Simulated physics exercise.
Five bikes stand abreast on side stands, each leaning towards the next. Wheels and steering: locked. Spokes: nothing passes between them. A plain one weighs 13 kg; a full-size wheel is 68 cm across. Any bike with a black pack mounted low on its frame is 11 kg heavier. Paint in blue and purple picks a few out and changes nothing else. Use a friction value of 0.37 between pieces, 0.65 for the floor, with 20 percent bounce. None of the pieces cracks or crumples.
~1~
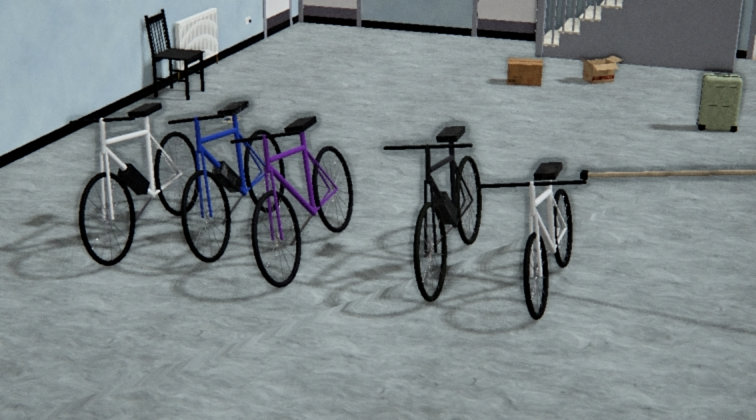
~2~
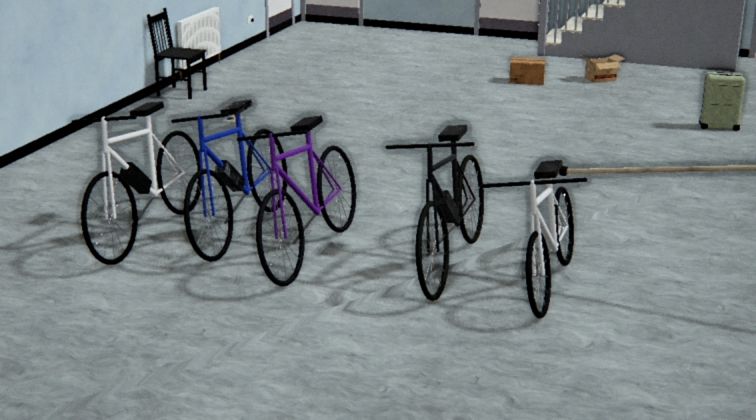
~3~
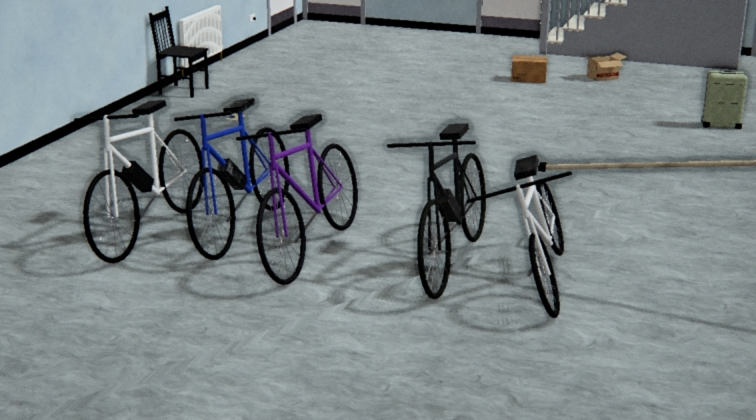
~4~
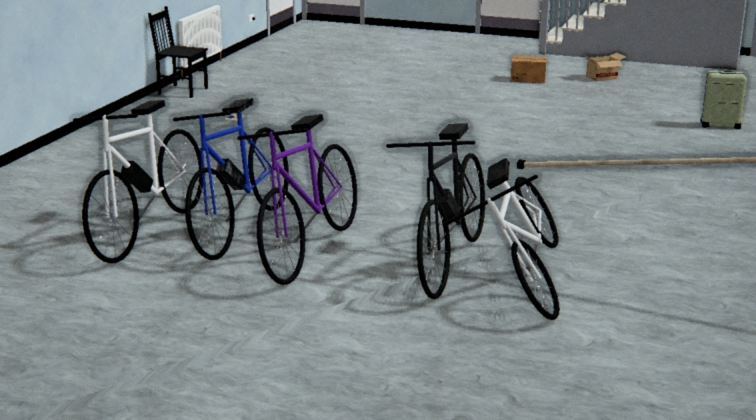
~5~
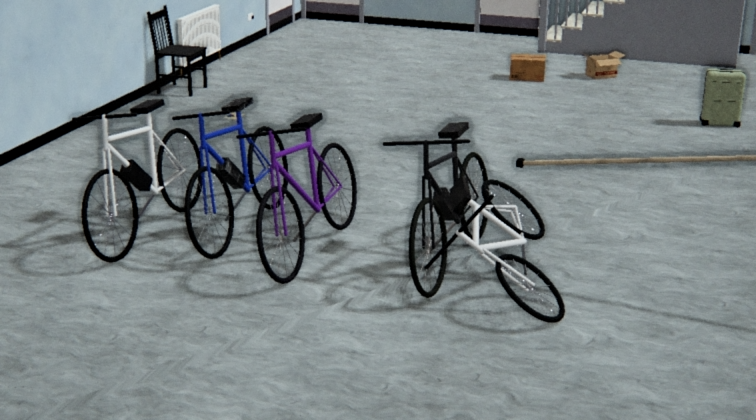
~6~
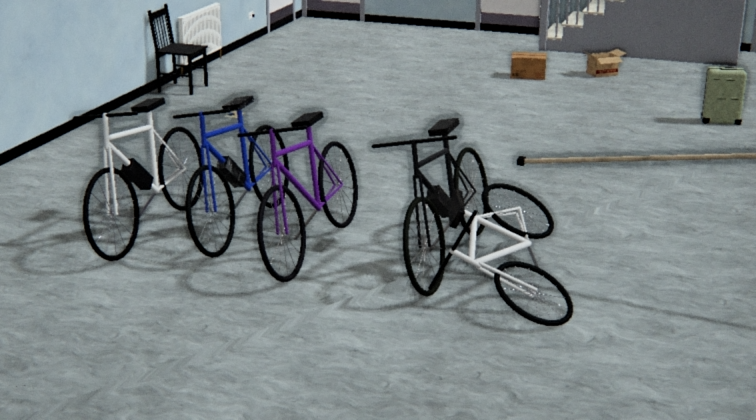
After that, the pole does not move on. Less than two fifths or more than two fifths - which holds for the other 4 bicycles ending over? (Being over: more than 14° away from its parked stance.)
It comes to over two fifths of the lot.
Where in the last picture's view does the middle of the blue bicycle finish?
Resting position, last image: About (175, 171).
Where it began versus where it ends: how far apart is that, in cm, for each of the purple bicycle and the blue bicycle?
Displacement in cm - purple: 80; blue: 50.
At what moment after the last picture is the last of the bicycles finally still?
Settling time: Near 2.5 s.
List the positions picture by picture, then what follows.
In the first frame (each place is the centre of the face we see best), pole end (584, 177) 13 cm from the first bicycle; purple bicycle (334, 183); blue bicycle (259, 165); the others all in place.
The second frame shows pole end (563, 173) pushing; purple bicycle (339, 183).
The third frame shows pole end (542, 168) pushing; blue bicycle (265, 163); the others all in place.
The fourth frame shows pole end (521, 166) pushing; purple bicycle (340, 182); the others all in place.
The fifth frame shows pole end (520, 164) stopped; purple bicycle (339, 180); the others all in place.
The sixth frame shows pole end (521, 163) stopped; purple bicycle (340, 179); blue bicycle (264, 160); steepest lean 5°, the bicycle at (403, 237); one has shifted.
Then, 1.09 s later than the last frame, 1 of the 4 other bicycles over.
Then, 1.93 s later than the last frame, 3 of the 4 other bicycles over; purple bicycle tilted 48°; blue bicycle tilted 30°.
When it is over, 3 of the 4 other bicycles over; purple bicycle tilted 54°; blue bicycle tilted 42°. That is 75 per cent. One left standing. In pixels of the last frame, middles, purple bicycle near (203, 195), blue bicycle near (175, 171).
